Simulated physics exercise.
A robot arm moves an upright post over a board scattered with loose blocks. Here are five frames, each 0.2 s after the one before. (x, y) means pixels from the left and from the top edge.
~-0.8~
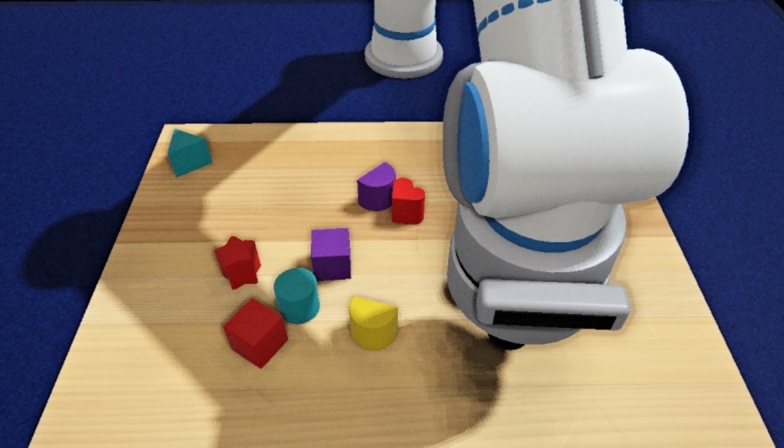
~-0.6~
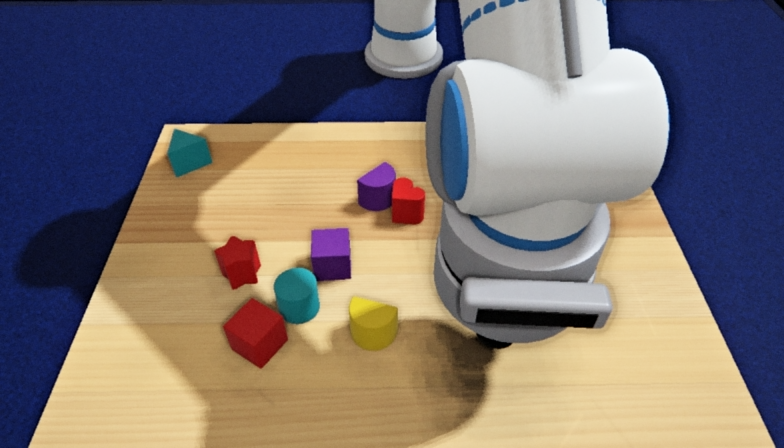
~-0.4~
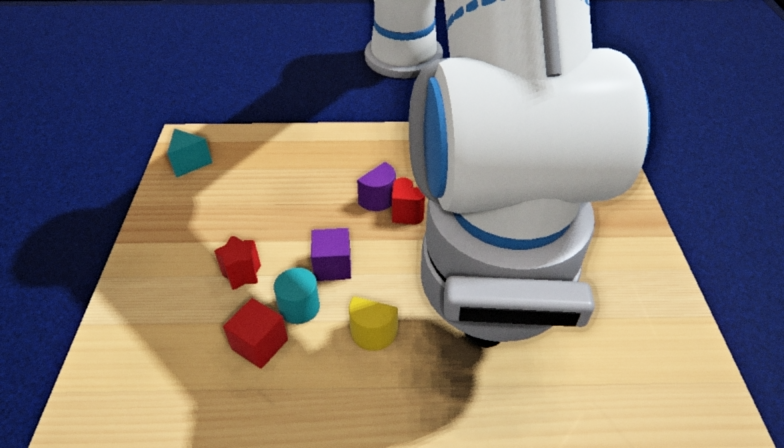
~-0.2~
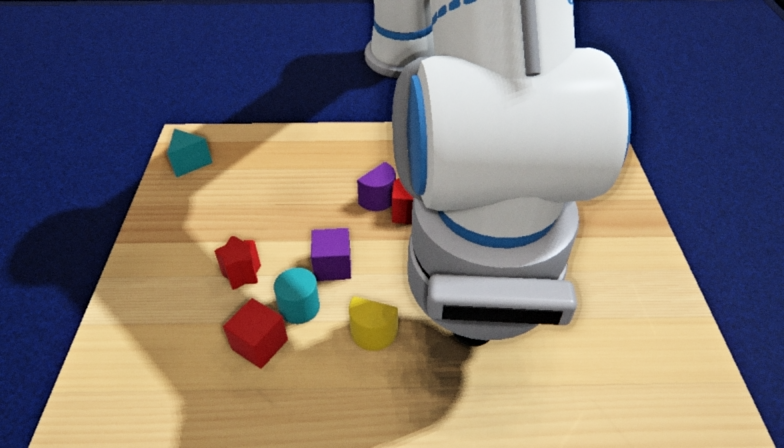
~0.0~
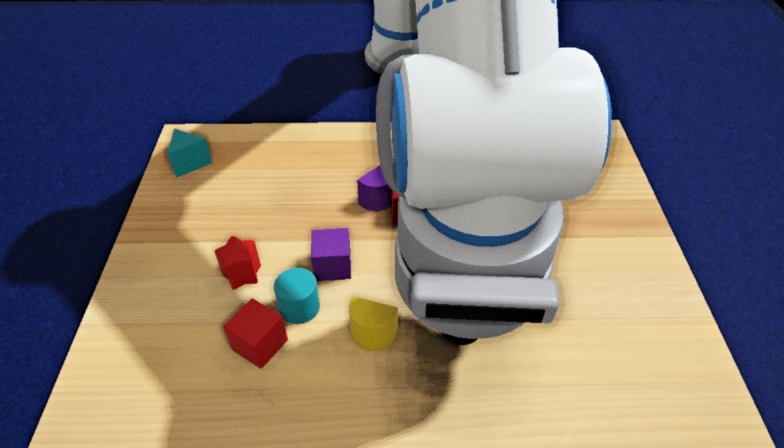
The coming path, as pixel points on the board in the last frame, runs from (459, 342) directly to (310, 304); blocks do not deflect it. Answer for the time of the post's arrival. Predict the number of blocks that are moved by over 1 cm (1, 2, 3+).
The result: Two blocks.
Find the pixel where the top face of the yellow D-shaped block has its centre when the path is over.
Most likely (302, 317).
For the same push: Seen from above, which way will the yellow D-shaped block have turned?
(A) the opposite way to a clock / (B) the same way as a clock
Choice A: The opposite way to a clock.
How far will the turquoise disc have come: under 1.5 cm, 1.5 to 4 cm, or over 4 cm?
The distance will be 1.5 to 4 cm.
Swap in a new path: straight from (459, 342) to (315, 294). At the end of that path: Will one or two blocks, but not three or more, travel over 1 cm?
My answer is yes.
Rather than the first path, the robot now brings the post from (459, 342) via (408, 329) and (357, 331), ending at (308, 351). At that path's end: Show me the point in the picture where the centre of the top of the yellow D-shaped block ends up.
It should be at (264, 355) by then.
On the path given first. One third of the way, post at (407, 315); yellow D-shaped block at (360, 312).
Two thirds of the way, post at (354, 302); yellow D-shaped block at (318, 316), turned 65° anticlockwise.
At the end, post at (307, 289); turquoise disc at (264, 279); purple square piece not moved; yellow D-shaped block at (302, 317), turned 105° anticlockwise.
